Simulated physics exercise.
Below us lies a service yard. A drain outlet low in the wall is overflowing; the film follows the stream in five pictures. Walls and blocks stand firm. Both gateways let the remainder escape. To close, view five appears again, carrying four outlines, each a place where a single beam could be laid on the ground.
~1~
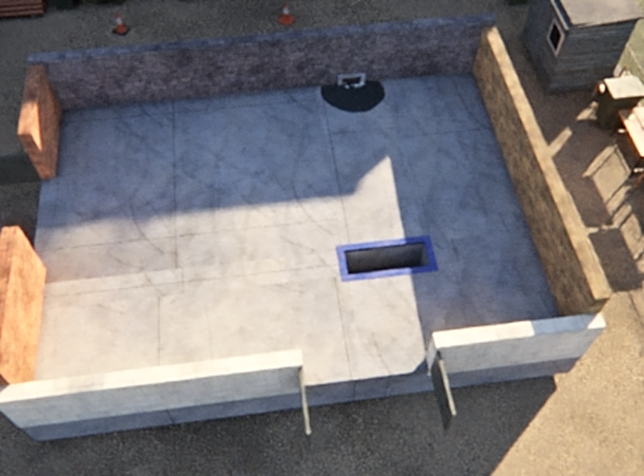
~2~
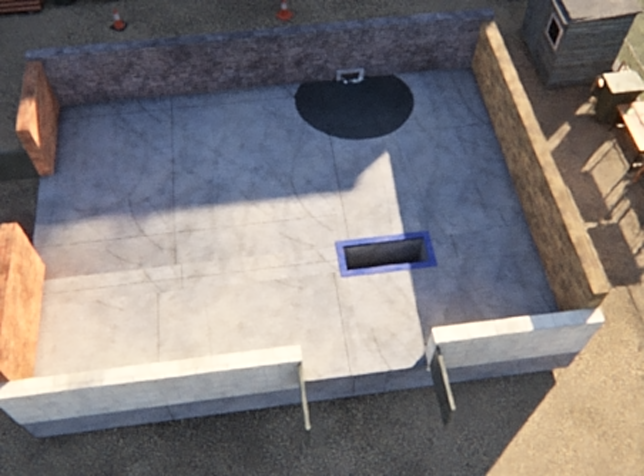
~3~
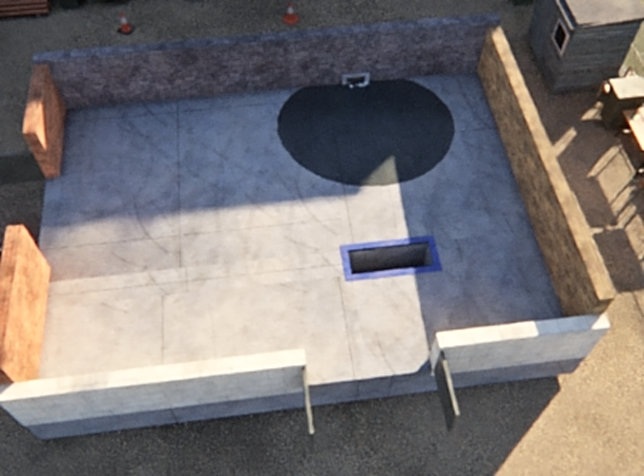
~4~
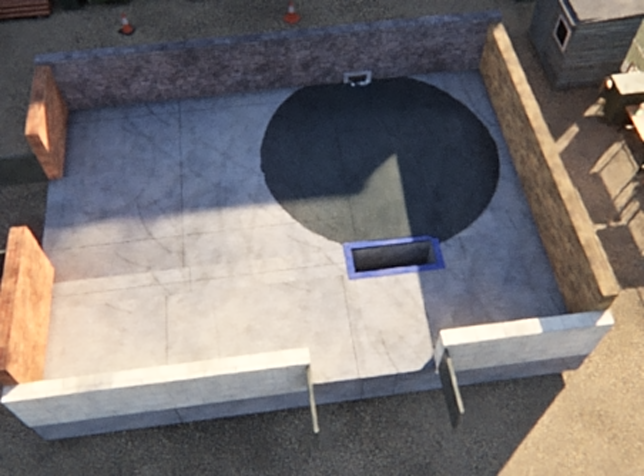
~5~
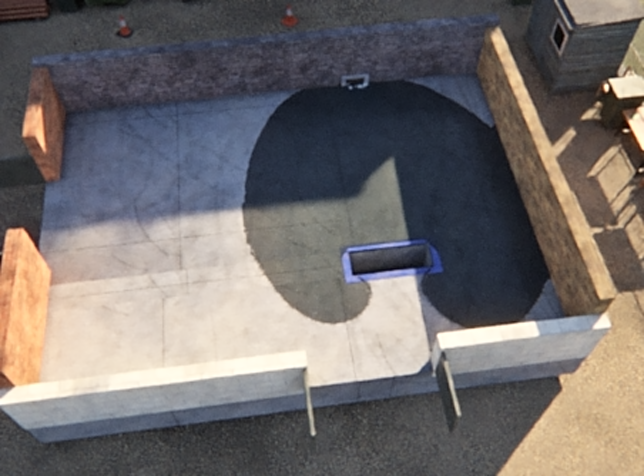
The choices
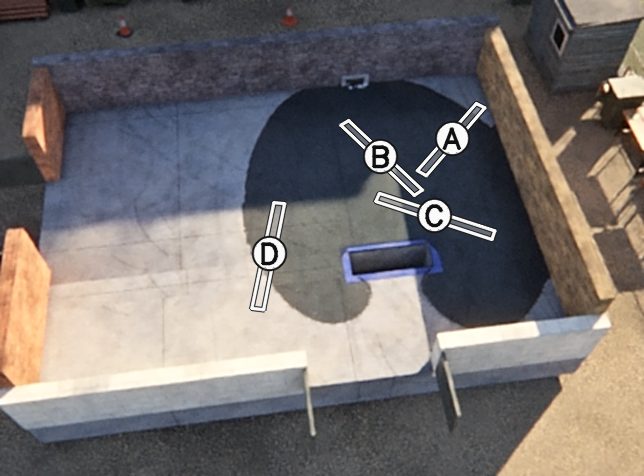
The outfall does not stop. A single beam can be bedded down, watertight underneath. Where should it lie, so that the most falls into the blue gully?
Position A.
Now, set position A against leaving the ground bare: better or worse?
Better.
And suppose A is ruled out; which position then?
That is position D.
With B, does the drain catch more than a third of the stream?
No.
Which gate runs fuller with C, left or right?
The right gate.
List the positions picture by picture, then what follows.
In the first picture, outfall at (351, 79); blue gully at (387, 258); open gate at (365, 364); open gate at (50, 222); front seen at (352, 108), 2 % of the ground wet; blue gully still dry.
In the second picture, front seen at (395, 127), 6 % of the ground wet; blue gully still dry.
In the third picture, front seen at (417, 173), 13 % of the ground wet; blue gully still dry.
In the fourth picture, front seen at (440, 234), 25 % of the ground wet; blue gully still dry.
In the fifth picture, front seen at (519, 301), 37 % of the ground wet; blue gully taking water.
On the marked copy, A from (421, 173) to (480, 105); B from (344, 122) to (418, 192); C from (377, 197) to (493, 235); D from (257, 309) to (279, 203).
If A is chosen, about 61 % of the stream goes into the blue gully, about 34 % out by the gates.
If B is chosen, about 21 % of the stream goes into the blue gully, about 76 % out by the gates.
If C is chosen, about 25 % of the stream goes into the blue gully, about 71 % out by the gates.
If D is chosen, about 40 % of the stream goes into the blue gully, about 56 % out by the gates.
